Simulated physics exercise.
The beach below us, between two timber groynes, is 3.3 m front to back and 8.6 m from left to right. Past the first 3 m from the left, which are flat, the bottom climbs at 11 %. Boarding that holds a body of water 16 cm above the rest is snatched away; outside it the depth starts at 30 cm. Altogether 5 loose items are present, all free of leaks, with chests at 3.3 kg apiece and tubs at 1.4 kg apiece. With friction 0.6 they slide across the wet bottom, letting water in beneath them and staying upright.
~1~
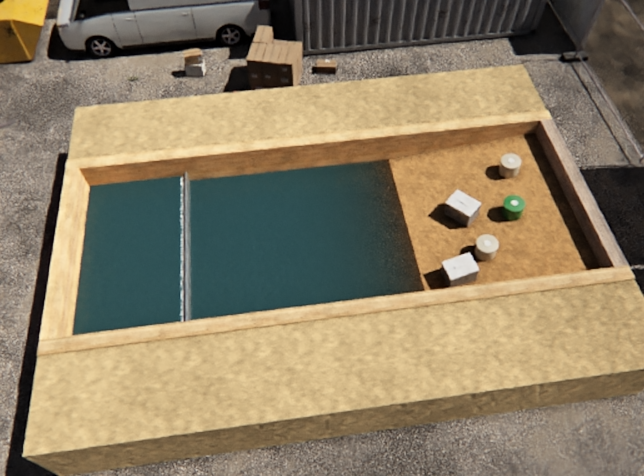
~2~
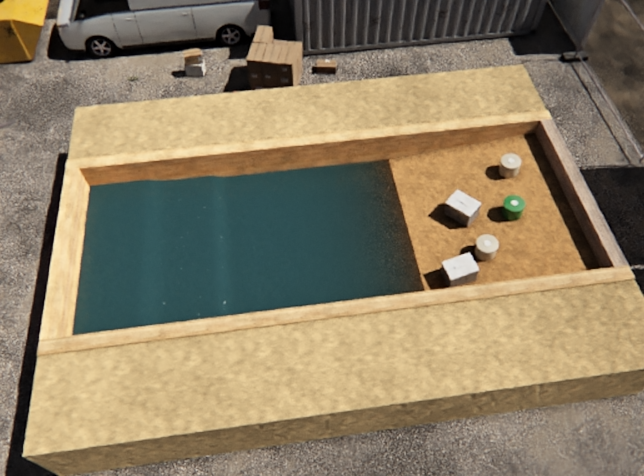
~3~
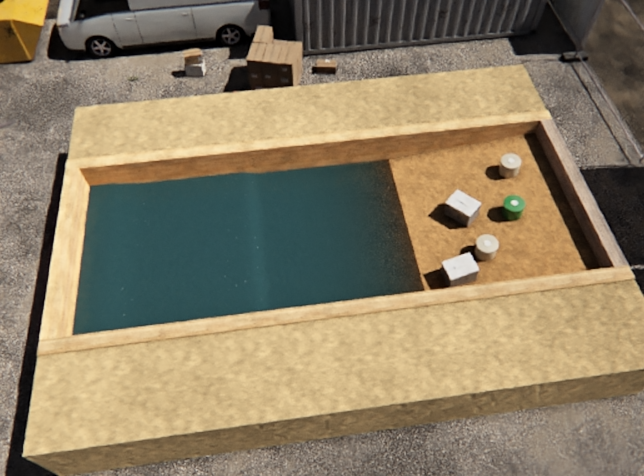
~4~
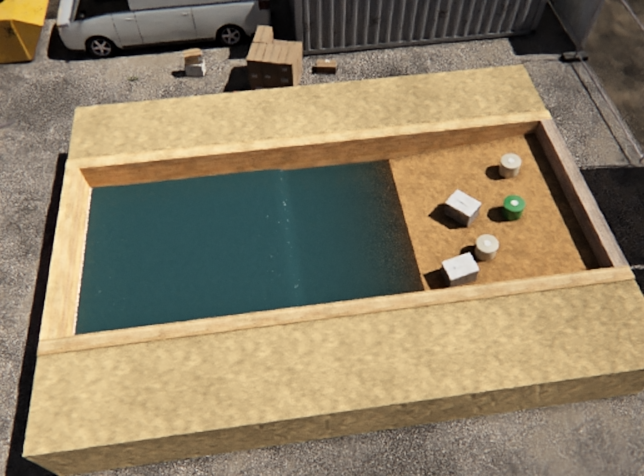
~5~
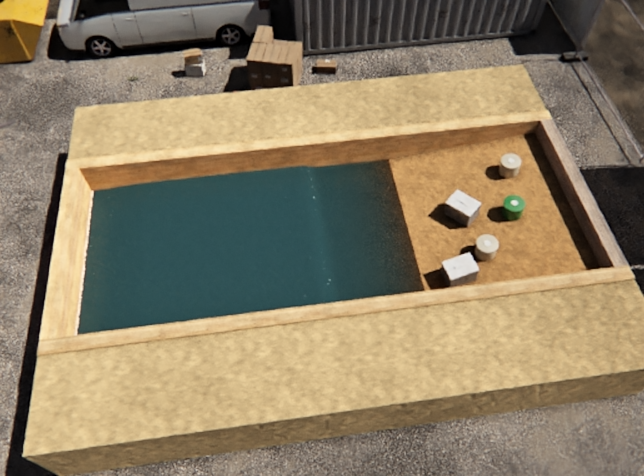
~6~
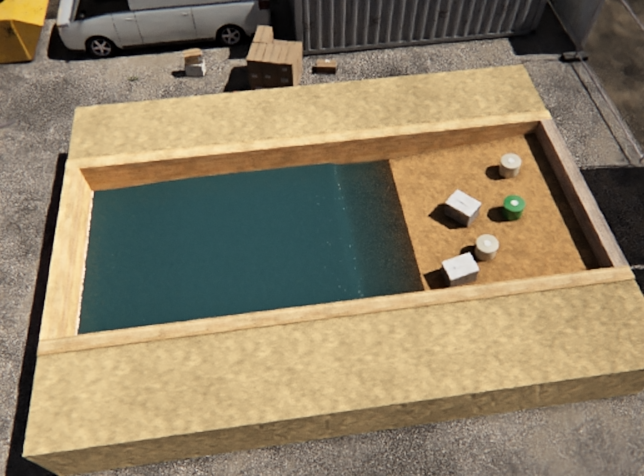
A long pool of dark teal water lies inside a pale, sandy-coloured frame on grey paved ground, seen from above at a fixed angle, with a white vehicle and a small brown structure behind. On the bare tan slope at right sit two white boxes, two whitish tubs and a green one, all motionless. A white line across the water at left vanishes, and a faint, low ripple travels rightward.
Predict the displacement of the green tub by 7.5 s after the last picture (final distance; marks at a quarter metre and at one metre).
It keeps its spot.
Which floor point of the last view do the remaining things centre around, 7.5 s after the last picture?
Centre of the remaining things: Roughly (405, 239).
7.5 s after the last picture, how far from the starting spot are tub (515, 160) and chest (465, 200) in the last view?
Respectively 0 and 250 centimetres.
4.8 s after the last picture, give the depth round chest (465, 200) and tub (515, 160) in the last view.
First about 4 cm, second about 0 cm.
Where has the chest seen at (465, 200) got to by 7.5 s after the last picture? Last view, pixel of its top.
Position estimate: Close to (322, 213).
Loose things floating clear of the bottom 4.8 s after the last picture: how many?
Total: 3.
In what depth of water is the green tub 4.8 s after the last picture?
Close to 0 centimetres.
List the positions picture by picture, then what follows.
The green tub at (516, 203), on the bottom; 18.7 m2 under water; 0 of 5 have shifted, in the first frame.
The green tub at (516, 203) rests on the ground; water covers 18.7 m2; 0 of 5 have shifted, in the second frame.
The green tub at (516, 203) rests on the ground; water covers 18.7 m2; 0 of 5 have shifted, in the third frame.
The green tub at (516, 203), on the bottom; water covers 18.7 m2; 0 of 5 have shifted, in the fourth frame.
The green tub at (516, 203), on the bottom; 18.7 m2 under water; 0 of 5 have shifted, in the fifth frame.
The green tub at (516, 203), on the bottom; water covers 18.7 m2; 0 of 5 have shifted, in the sixth frame.
Then, 0.6 s after the last picture the green tub is near (516, 203), 0.0 m from its start, aground; 0 afloat.
Then, 2.5 s after the last picture the green tub is near (516, 203), 0.0 m from its start, aground; 3 afloat.
Then, 4.8 s after the last picture the green tub is near (516, 203), 0.0 m from its start, aground; 3 afloat.
Then, 7.5 s after the last picture the green tub is near (516, 203), 0.0 m from its start, aground; 3 afloat.
